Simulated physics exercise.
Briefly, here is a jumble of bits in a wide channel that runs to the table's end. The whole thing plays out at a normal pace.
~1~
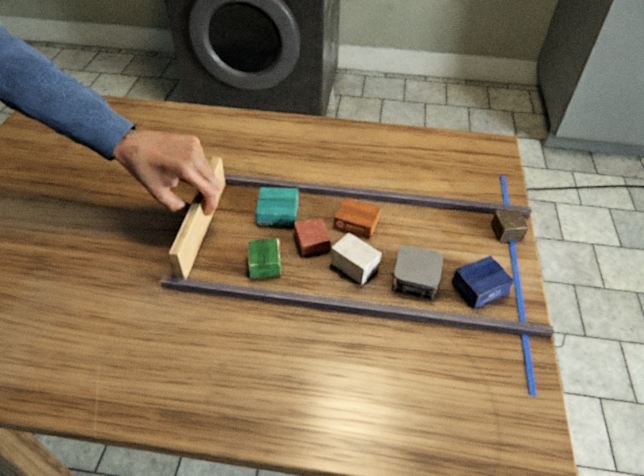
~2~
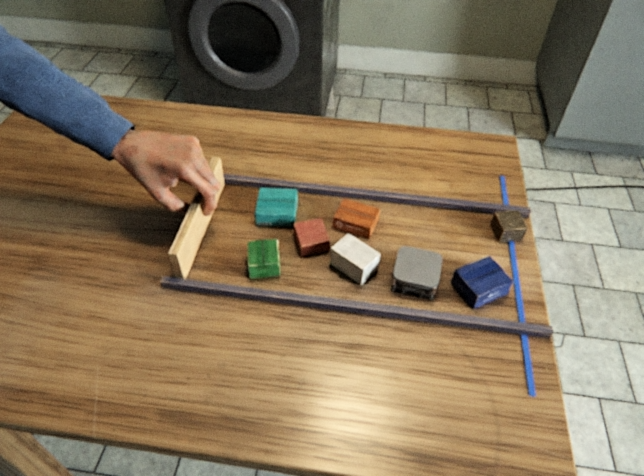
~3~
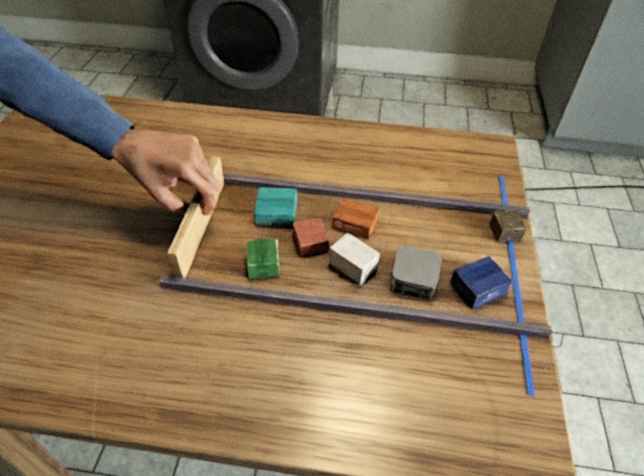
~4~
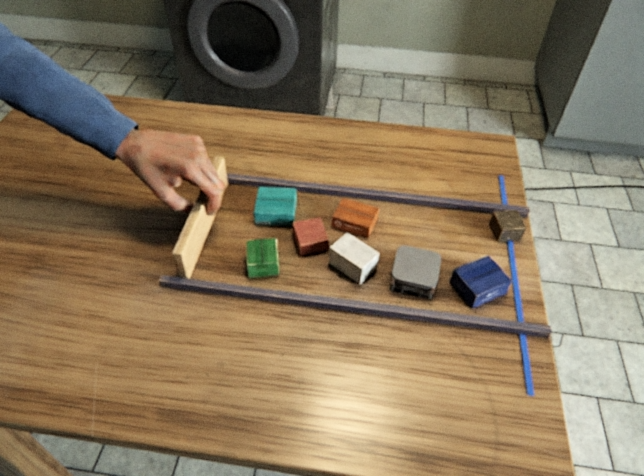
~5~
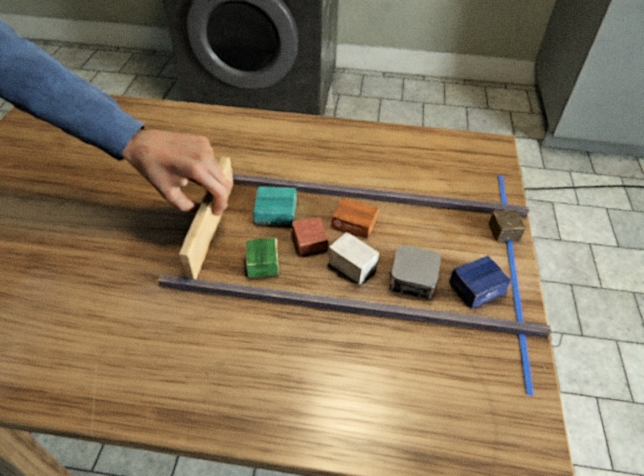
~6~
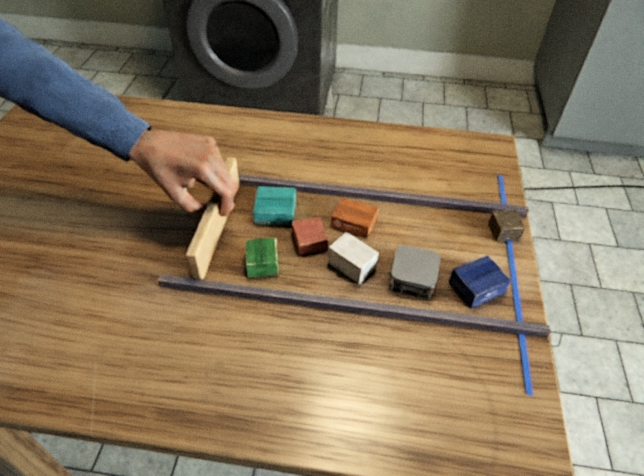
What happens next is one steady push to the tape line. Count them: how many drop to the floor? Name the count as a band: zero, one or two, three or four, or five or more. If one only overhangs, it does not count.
The count falls in the five or more band.
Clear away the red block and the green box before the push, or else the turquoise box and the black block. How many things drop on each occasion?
Fallen: 4 in the first try, 3 in the other.
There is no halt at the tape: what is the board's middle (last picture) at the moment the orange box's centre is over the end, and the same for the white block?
Roughly (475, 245); roughly (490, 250).
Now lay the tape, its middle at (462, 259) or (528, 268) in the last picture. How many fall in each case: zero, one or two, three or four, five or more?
Going through them one at a time, I'd put it at either three or four and then five or more.
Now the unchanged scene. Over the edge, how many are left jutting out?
3.
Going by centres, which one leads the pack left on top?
Result - the turquoise box.
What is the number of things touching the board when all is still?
3.
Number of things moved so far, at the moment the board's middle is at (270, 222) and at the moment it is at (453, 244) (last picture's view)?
At the one place 2, at the other 8.
Early on, none off yet; black block at rest near (507, 225); blue box at rest near (479, 281); grey case at rest near (415, 272).
A while later, none off yet; black block at rest near (507, 225); blue box travelled about its own width near (534, 290); grey case travelled about its own width near (483, 280).
Further along, two off so far; black block on its side near (549, 269); blue box down on the floor near (471, 450); grey case leaning well over near (563, 296).
Finally, the number that fall off is five or more; lost, orange box, white block, grey case, blue box and black block.
